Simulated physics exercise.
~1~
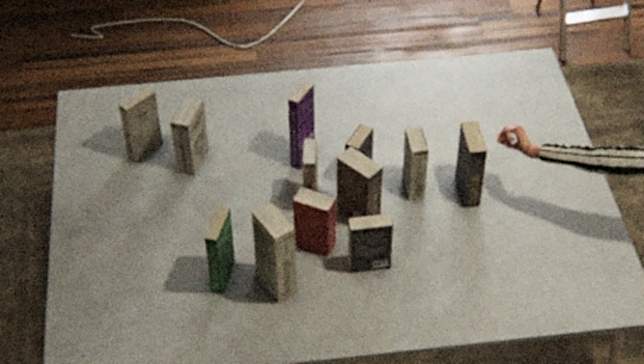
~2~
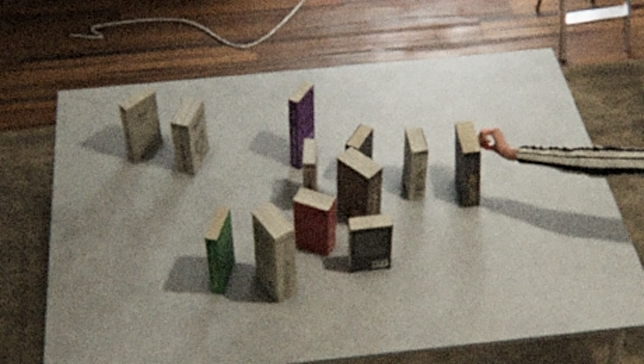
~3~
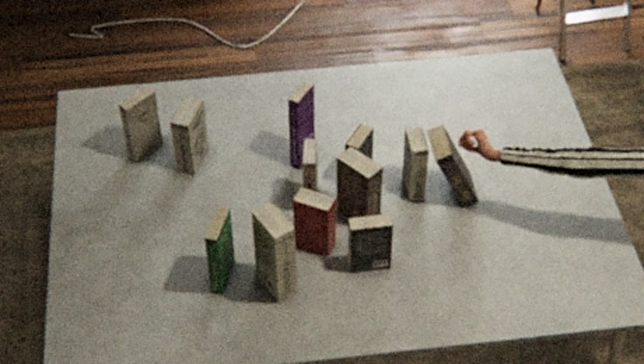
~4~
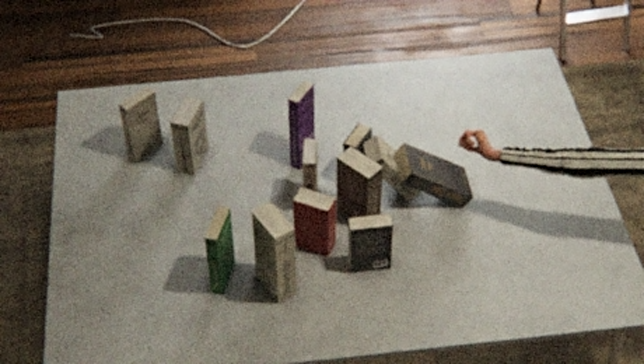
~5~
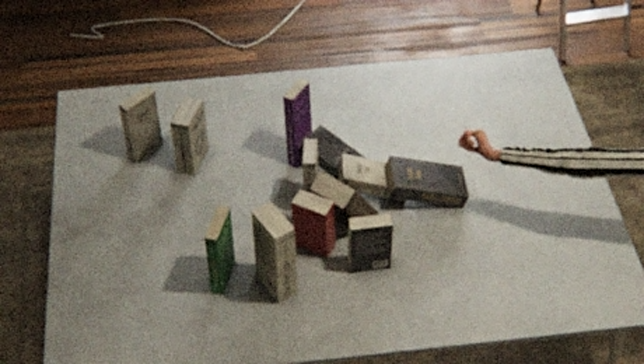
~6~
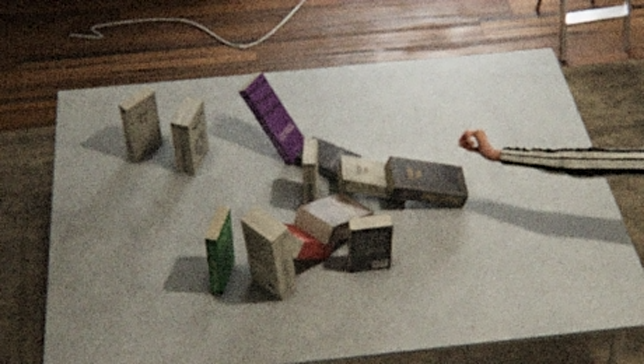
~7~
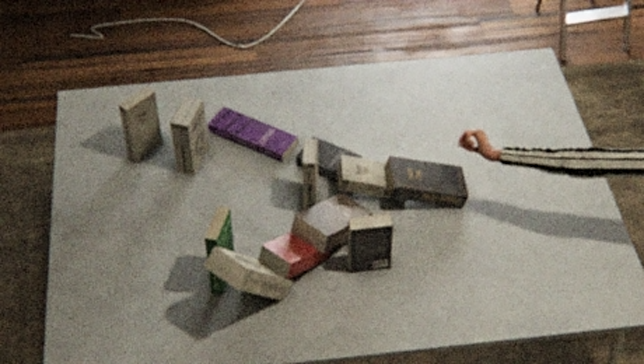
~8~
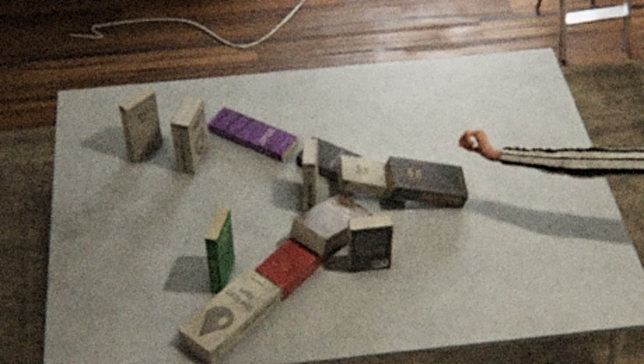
On a pale board, a hand tips one book, toppling others including purple and red.
